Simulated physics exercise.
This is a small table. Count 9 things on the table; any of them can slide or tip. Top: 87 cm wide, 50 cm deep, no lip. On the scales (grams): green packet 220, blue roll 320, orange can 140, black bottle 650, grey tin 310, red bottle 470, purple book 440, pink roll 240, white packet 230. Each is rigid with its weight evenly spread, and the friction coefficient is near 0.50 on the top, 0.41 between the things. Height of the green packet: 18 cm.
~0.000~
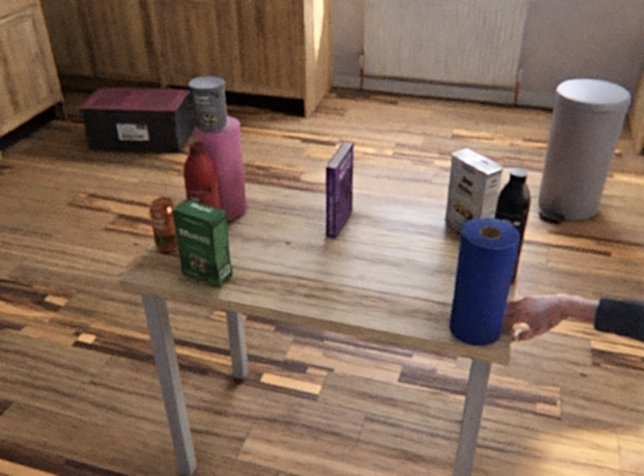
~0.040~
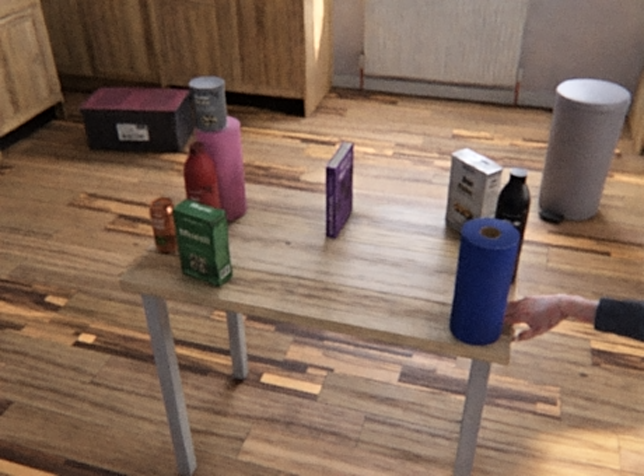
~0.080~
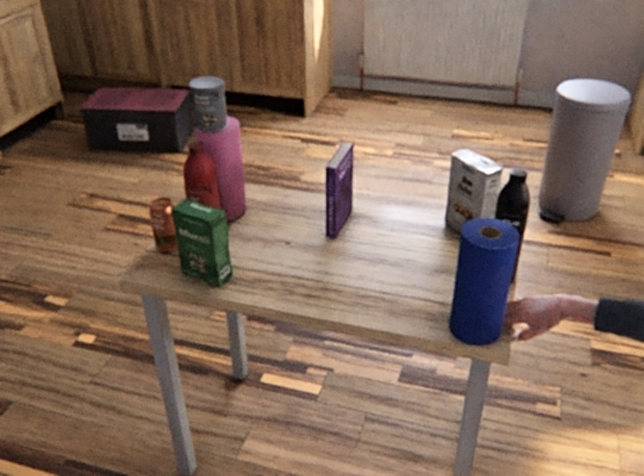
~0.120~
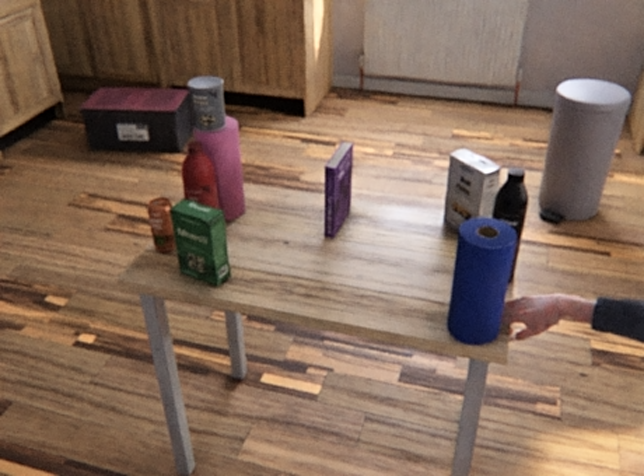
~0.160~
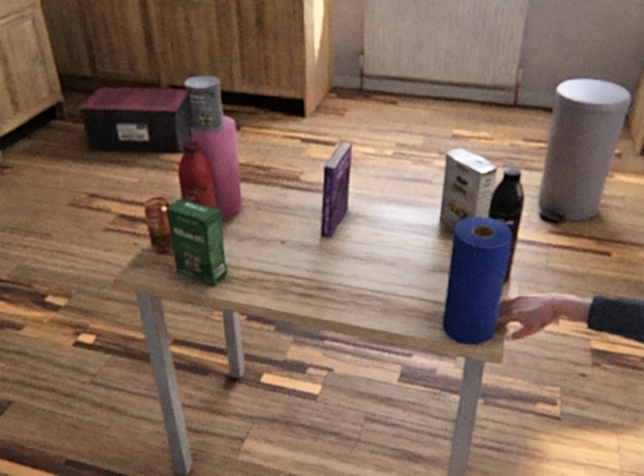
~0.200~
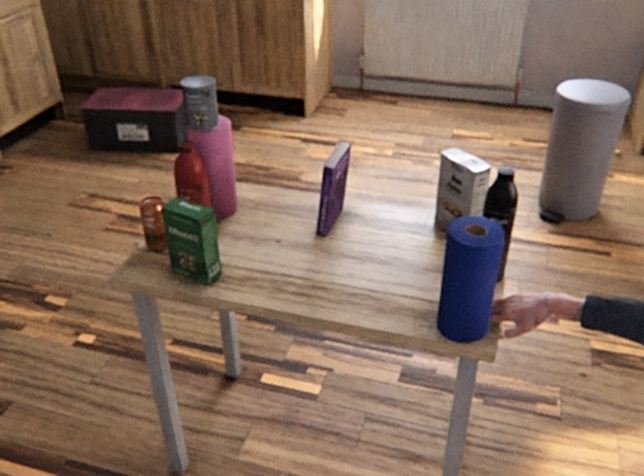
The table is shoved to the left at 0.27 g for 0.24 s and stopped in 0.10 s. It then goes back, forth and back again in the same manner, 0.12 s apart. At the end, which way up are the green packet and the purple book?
The green packet keeps standing; the purple book topples.
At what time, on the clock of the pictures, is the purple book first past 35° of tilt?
At about 0.4 s.
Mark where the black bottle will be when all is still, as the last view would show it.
Around (421, 251).
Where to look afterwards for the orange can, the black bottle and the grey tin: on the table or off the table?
The orange can is still on the table; the black bottle ends on the table; the grey tin finishes off the table.
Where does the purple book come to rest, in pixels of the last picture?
Near (377, 225).
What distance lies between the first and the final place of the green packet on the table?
About 0 cm.
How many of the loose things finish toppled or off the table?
In all, 8.
Around 0.70 s, table along by 6 cm; grey tin and pink roll now off the table; purple book on its side near (349, 221); black bottle on its side.
Around 1.00 s, red bottle now off the table; purple book on its side near (377, 225); black bottle on its side.
Around 1.30 s, table along by 11 cm; blue roll and white packet now off the table; purple book on its side near (334, 218); black bottle on its side.
Around 1.60 s, table along by 7 cm; purple book on its side near (347, 220); black bottle on its side; orange can on its side.
Finally (2.4 s), off the table and tipped over, blue roll, grey tin, red bottle, pink roll and white packet; on their side or leaning hard on the table, orange can, black bottle and purple book; the last one still in place (within 5 cm). In the last view, green packet near (203, 243), purple book near (377, 225).
